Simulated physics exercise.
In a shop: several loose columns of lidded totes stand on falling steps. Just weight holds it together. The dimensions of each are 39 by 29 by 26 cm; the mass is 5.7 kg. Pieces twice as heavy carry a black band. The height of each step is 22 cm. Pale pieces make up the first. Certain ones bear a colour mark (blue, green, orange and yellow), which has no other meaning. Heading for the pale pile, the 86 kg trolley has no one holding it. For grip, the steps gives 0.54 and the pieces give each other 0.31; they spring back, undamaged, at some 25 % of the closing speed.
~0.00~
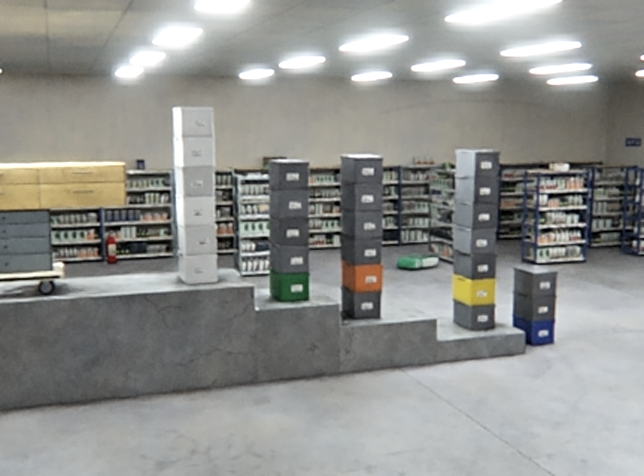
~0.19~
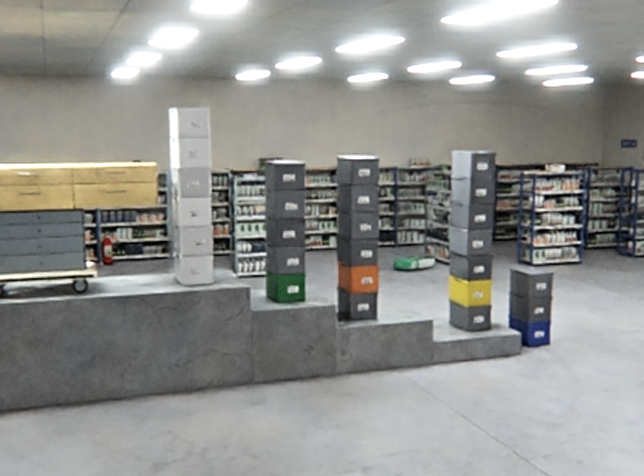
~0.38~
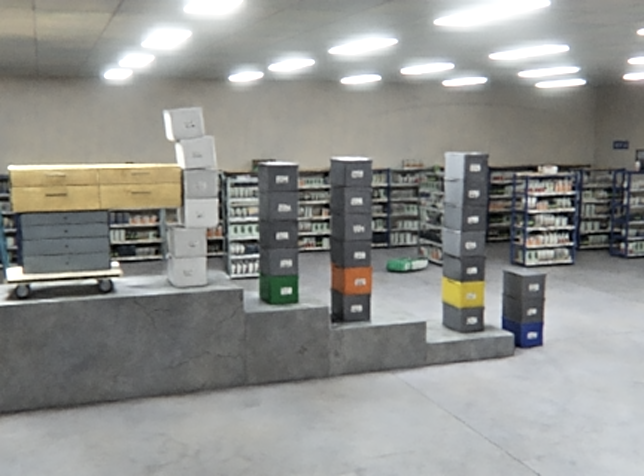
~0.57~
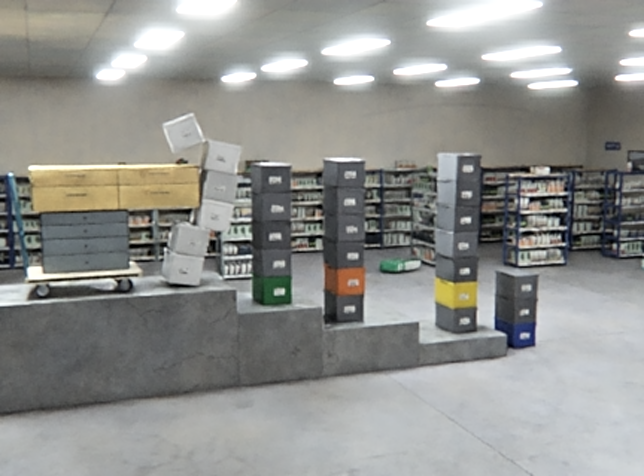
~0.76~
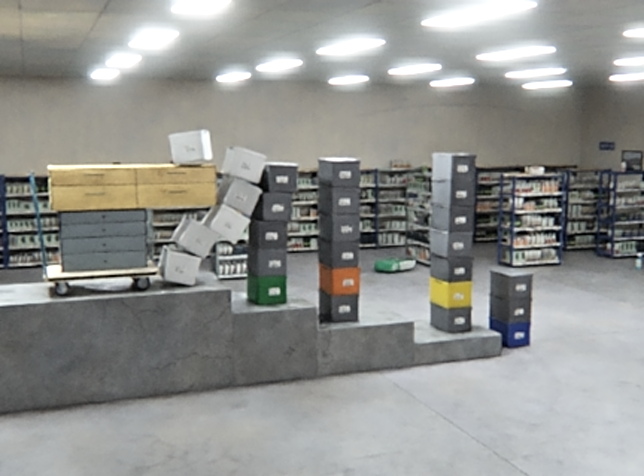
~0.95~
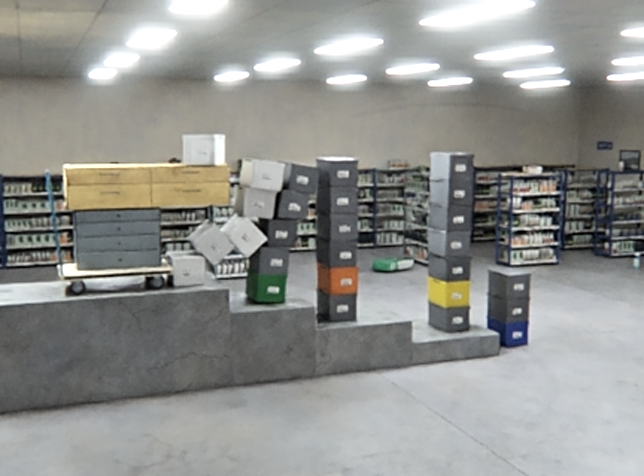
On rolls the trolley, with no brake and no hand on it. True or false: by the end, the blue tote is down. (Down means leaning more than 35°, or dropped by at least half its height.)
False; the blue tote holds its place.
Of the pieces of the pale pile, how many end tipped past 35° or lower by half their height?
Count: 5 pale pieces.
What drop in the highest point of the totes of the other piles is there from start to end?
By about 95 cm, start to end.
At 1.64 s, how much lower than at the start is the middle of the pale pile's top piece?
Roughly 20 cm.
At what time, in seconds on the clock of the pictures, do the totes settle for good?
At roughly 4.0 seconds.
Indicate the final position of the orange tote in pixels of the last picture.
Roughly (373, 299).
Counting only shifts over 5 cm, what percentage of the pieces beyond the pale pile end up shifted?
I get 80 %.
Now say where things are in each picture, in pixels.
In the first picture (pixels give the middle of a visible side; the camera pans a little), load (119, 177) 47 cm short; blue tote (544, 333); orange tote (369, 279); yellow tote (483, 293); none of the others has stirred.
Load (151, 177) 17 cm short; blue tote (540, 334), in the second picture.
Load (176, 178) 11 cm in, top of the pale pile leaning 6°; blue tote (533, 335); none of the others has stirred, in the third picture.
Load (193, 178) 33 cm in, top of the pale pile leaning 21°; blue tote (525, 335); none of the others has stirred, in the fourth picture.
Load (211, 177) 53 cm in, top of the pale pile leaning 8°; blue tote (520, 335); movement in 2 of them, in the fifth picture.
Load (224, 176) 67 cm in; blue tote (518, 334); green tote (272, 289) 5° from how it stood; orange tote (345, 281); steepest lean 10°, the tote at (304, 179); movement in 5 of them, in the sixth picture.
After 1.64 s, 5 of the pale pile down; 4 of the 21 other totes down; blue tote unmoved; orange tote 17° from how it stood.
After 2.74 s, 5 of the pale pile down; 14 of the 21 other totes down; blue tote unmoved; orange tote on its side.
In the end (4.3 s), 5 of the pale pile down; 16 of the 21 other totes down; blue tote unmoved; orange tote on its side; yellow tote 40° from how it stood, 30 cm lower. From the last view, middles, blue tote near (509, 330), orange tote near (373, 299).
